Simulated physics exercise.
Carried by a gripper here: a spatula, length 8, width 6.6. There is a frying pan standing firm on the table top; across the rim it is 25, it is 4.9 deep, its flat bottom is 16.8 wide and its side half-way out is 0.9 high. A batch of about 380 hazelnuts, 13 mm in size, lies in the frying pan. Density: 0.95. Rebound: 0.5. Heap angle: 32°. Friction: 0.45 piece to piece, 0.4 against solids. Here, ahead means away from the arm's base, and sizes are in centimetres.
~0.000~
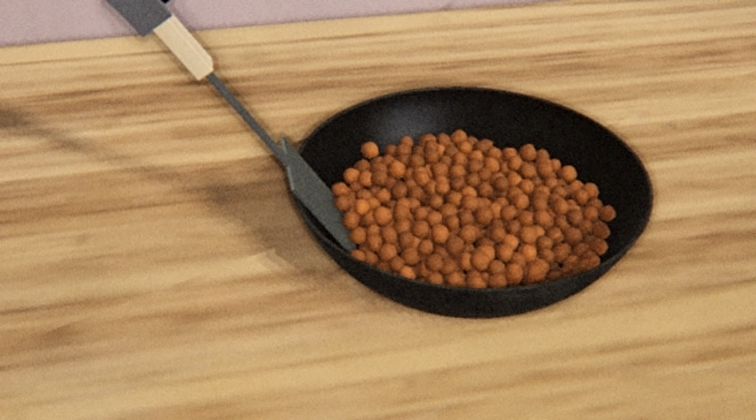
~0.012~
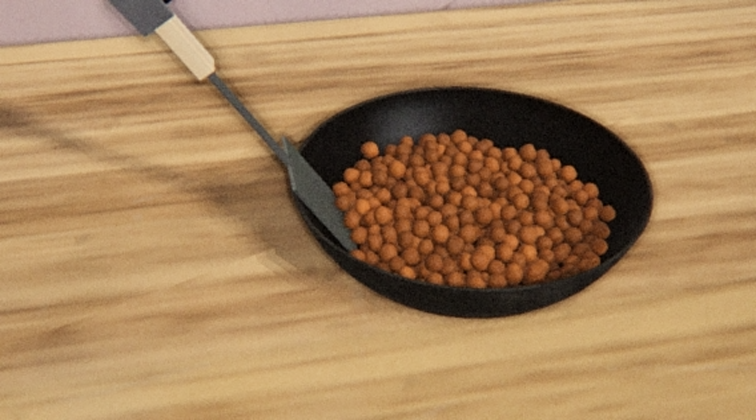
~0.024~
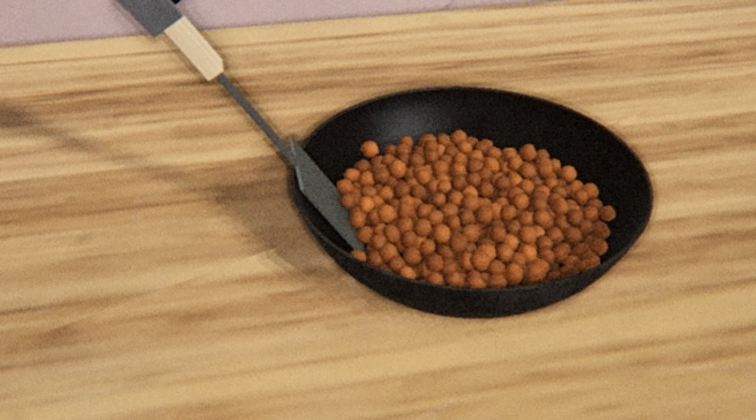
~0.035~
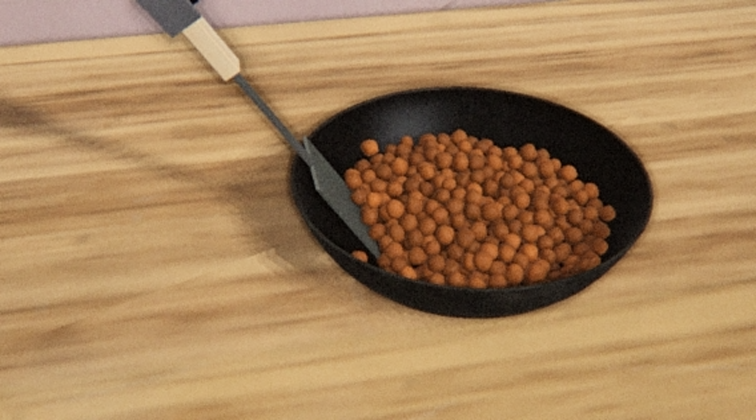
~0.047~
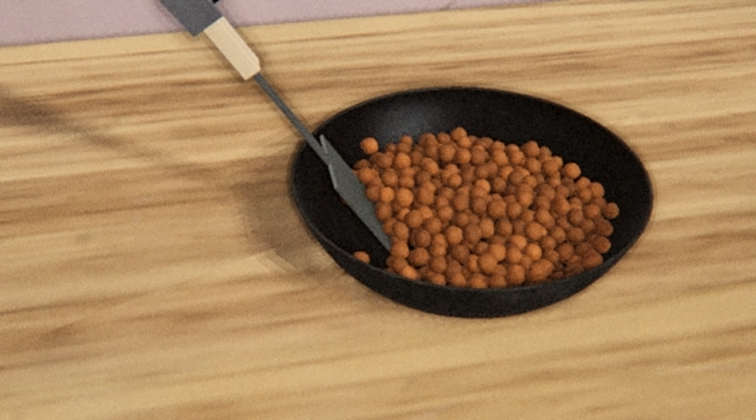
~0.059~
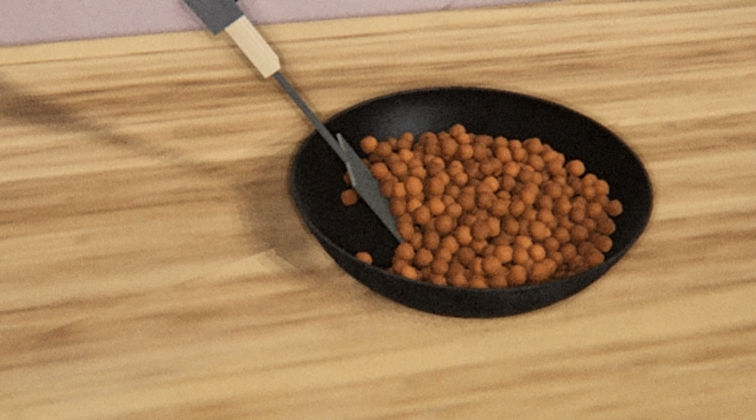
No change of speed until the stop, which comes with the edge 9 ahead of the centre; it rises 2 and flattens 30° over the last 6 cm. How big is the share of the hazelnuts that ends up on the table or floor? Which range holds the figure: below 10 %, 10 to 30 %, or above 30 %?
The figure lies within 10 to 30 %.
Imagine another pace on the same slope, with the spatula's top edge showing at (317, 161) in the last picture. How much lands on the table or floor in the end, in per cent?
Share: Roughly 5 %.
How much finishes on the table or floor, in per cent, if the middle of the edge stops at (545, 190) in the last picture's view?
Some 5 per cent.
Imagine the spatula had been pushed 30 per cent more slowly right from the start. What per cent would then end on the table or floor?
Around 5 per cent would finish on the table or floor.
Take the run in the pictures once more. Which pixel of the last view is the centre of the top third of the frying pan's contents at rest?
At about (555, 182).
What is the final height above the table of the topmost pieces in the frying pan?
Peak at rest, approximately 5.5 centimetres.
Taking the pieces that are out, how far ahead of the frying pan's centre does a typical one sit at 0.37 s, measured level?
I reckon roughly 16 centimetres.
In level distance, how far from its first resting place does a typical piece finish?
Level distance of around 3 cm.
After 0.10 s, sloping 58°, highest piece 7 above the table; 383 in the frying pan.
After 0.15 s, sloping 50°, highest piece 8 above the table; 383 in the frying pan.
After 0.37 s, sloping 28°, highest piece 21 above the table; 317 in the frying pan, 37 on the table or floor, 29 on the blade or in flight.
After 1.42 s, sloping 28°, highest piece 5 above the table; 315 in the frying pan, 68 on the table or floor.
At rest, 315 in the frying pan, 68 on the table or floor. That is 18 % on the table or floor.
